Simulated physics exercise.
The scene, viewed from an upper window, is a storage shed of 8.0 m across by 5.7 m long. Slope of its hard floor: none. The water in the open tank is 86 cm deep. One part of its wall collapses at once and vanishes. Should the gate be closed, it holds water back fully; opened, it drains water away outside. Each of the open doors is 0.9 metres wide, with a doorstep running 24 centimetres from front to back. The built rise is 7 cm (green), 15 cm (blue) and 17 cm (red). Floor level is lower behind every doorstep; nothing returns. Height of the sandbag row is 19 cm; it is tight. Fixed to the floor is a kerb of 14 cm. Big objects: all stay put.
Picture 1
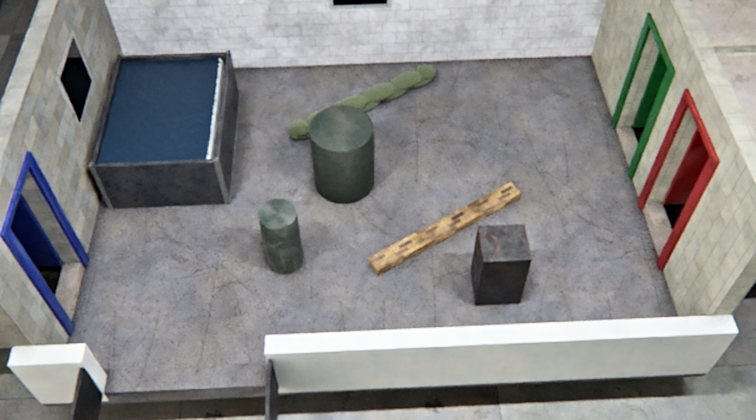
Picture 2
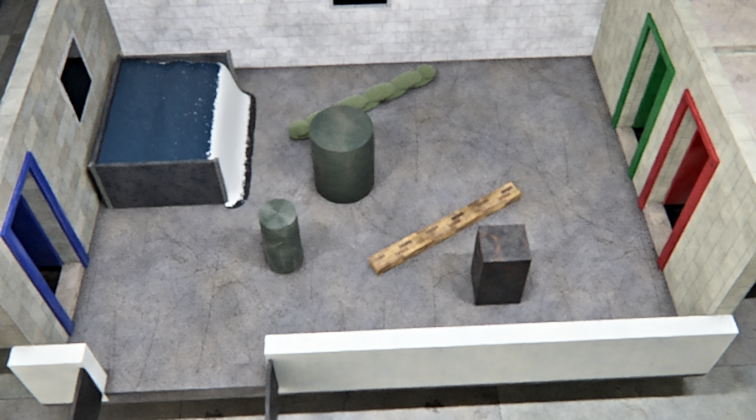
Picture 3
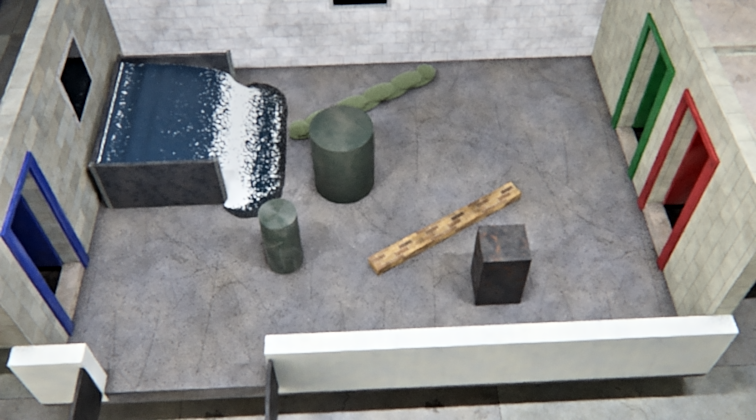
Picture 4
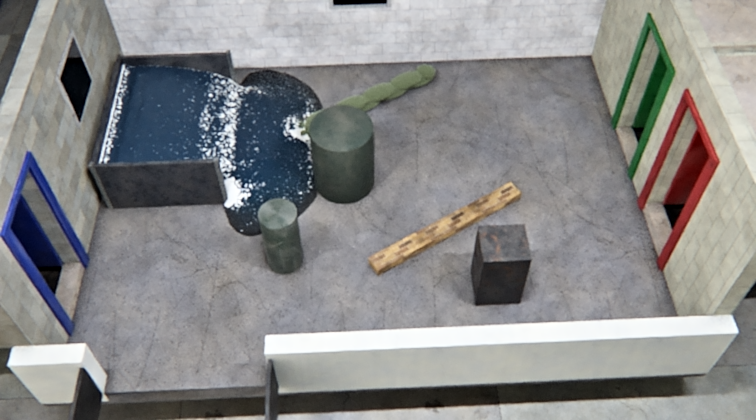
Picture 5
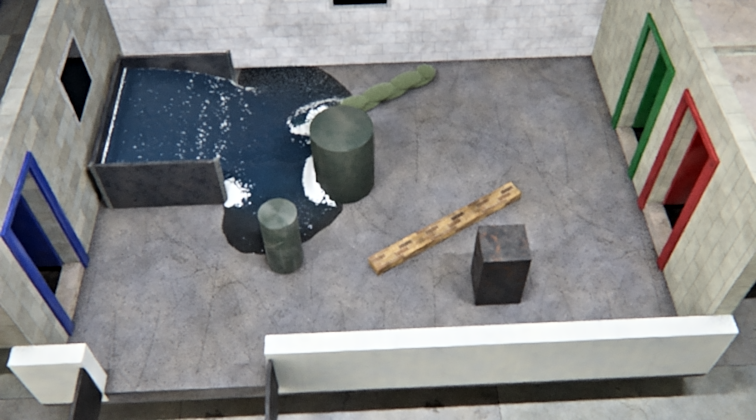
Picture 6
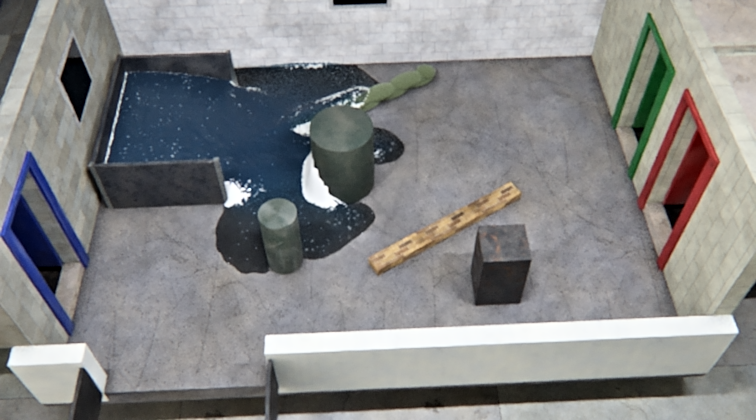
The video shows a tank of dark water in a walled room losing its right side, and the water pouring out across the grey floor, spreading around two green cylinders and reaching a green sandbag row near the back wall.
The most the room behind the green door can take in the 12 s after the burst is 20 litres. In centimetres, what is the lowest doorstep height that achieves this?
16 cm.
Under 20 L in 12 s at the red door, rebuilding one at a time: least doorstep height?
Roughly 7.5 cm at the red door.
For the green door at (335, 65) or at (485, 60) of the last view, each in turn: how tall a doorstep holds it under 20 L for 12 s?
Around 24 and 8.0 cm respectively.
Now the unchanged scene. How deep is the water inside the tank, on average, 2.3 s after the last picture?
The mean depth is about 13 cm.
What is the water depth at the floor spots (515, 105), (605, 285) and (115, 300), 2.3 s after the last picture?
First 10, then 0, then 1 cm.
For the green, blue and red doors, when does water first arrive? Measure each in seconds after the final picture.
Green door 1.2 seconds, blue door 2.6 seconds, red door 2.6 seconds.
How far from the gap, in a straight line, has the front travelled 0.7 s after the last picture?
Roughly 5.2 m.
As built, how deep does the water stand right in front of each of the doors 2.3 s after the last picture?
Depth at green 18 cm, at blue 0 cm, at red 0 cm.
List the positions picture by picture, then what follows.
In the first frame, the open tank at (166, 109) is whole and still, 86 cm deep; the green door at (640, 104) is dry.
In the second frame, the front is at (242, 199), 0.2 m from the gap at (228, 134); 0.4 m2 of floor is wet, 86 cm left at the back.
In the third frame, water pours out at (229, 136) and has run 0.8 m, to (279, 185); about 13 cm deep outside, 80 cm at the back.
In the fourth frame, the gap is at (229, 137), the front 1.3 m out at (315, 190); the back of the open tank holds 73 cm.
In the fifth frame, water pours out at (229, 138) and has run 2.0 m, to a hidden place; about 12 cm deep outside, 72 cm at the back.
In the sixth frame, the front is at (396, 154), 2.6 m from the gap at (229, 138); 7.1 m2 of floor is wet, 65 cm left at the back; the green door at (640, 104), 6.1 m from the gap, is still 3.5 m from the nearest water.
Then, 0.7 s after the last picture water covers 40 % of the floor, deepest (48 cm) near (307, 172); it has not reached the green door.
Then, 2.3 s after the last picture water covers 70 % of the floor, deepest (38 cm) near (595, 111); 18 cm at the green door, 9 litres in over its 7 cm doorstep.
Then, 11.3 s after the last picture water covers 95 % of the floor, deepest (12 cm) near (109, 217); 6 cm at the green door, 112 litres in over its 7 cm doorstep.
At the green door as built, the water peaked near 18 cm, 3.1 s after the last picture.
Run again over the same 12 s with other heights there, 31 litres in over 14 cm, 7 litres over 19 cm. The limit of 20 litres is kept from about 16 cm up.
